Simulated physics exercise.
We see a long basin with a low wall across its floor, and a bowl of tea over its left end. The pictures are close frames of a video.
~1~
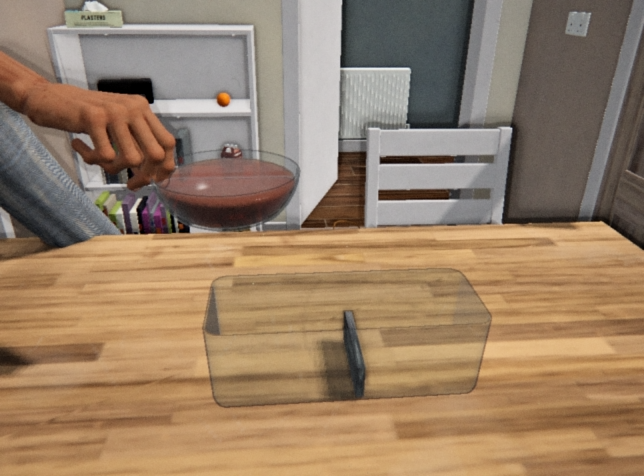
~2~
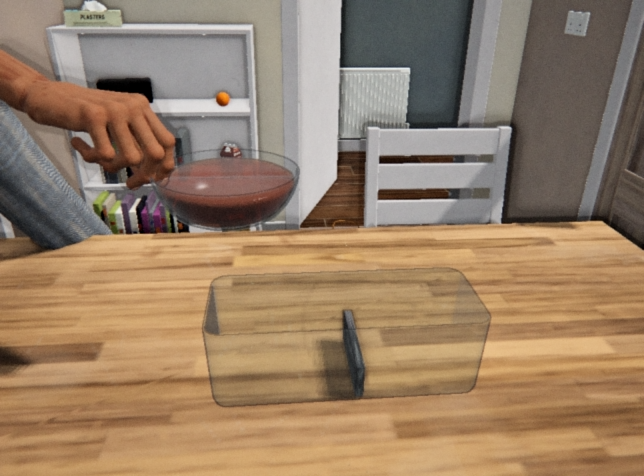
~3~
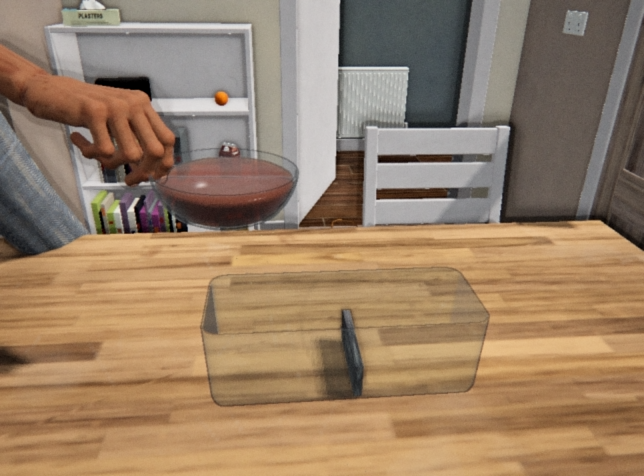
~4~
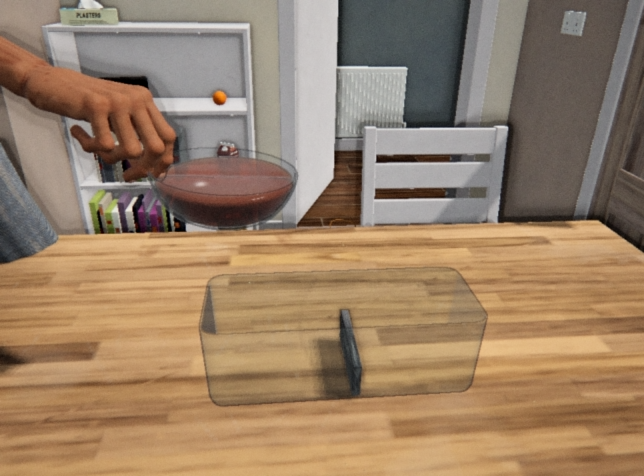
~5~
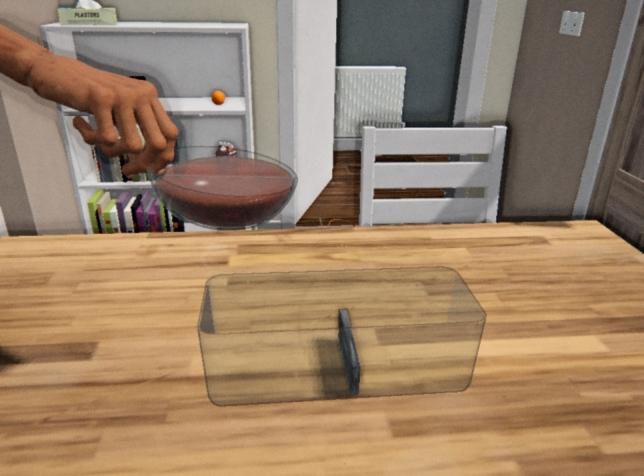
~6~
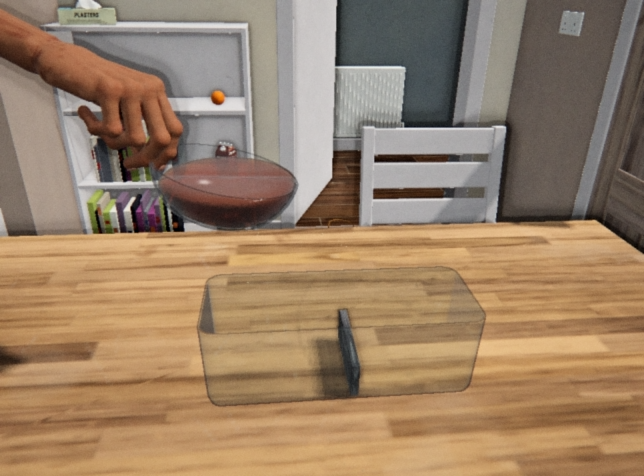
At first, a hand holds a clear bowl of reddish-brown tea nearly level above the left end of a long, clear basin with a low wall across its floor, on a wooden table. Then the hand slowly tilts the bowl slightly, its right side dipping lower.
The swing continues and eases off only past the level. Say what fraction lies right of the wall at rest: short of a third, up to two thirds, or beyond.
In the end between a third and two thirds is right of the wall.
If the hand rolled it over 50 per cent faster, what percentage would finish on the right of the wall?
Roughly 40 in a hundred.
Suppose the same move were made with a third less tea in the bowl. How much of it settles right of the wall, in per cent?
Some 20 per cent.
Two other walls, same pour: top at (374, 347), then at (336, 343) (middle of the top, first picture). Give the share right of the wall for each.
Roughly 15 per cent, and 70 per cent.
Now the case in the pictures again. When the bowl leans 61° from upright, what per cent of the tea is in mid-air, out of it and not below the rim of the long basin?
Roughly 35 in a hundred.
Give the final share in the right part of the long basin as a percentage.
Close to 45 per cent.
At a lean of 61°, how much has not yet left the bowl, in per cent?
Close to 25 per cent.
A moment on, the bowl is tipped part way and 27 per cent is still to pour, 13 is left of the wall and 23 right of it.
Next, the bowl is tipped on its side and 0 per cent is still to pour, 49 is left of the wall and 46 right of it.
Then the bowl is tipped right over and 0 per cent is still to pour, 53 is left of the wall and 46 right of it.
Later the bowl is tipped right over and 0 per cent is still to pour, 53 is left of the wall and 46 right of it.
In the end 53 per cent lies left of the wall, 46 right of it and 1 outside.
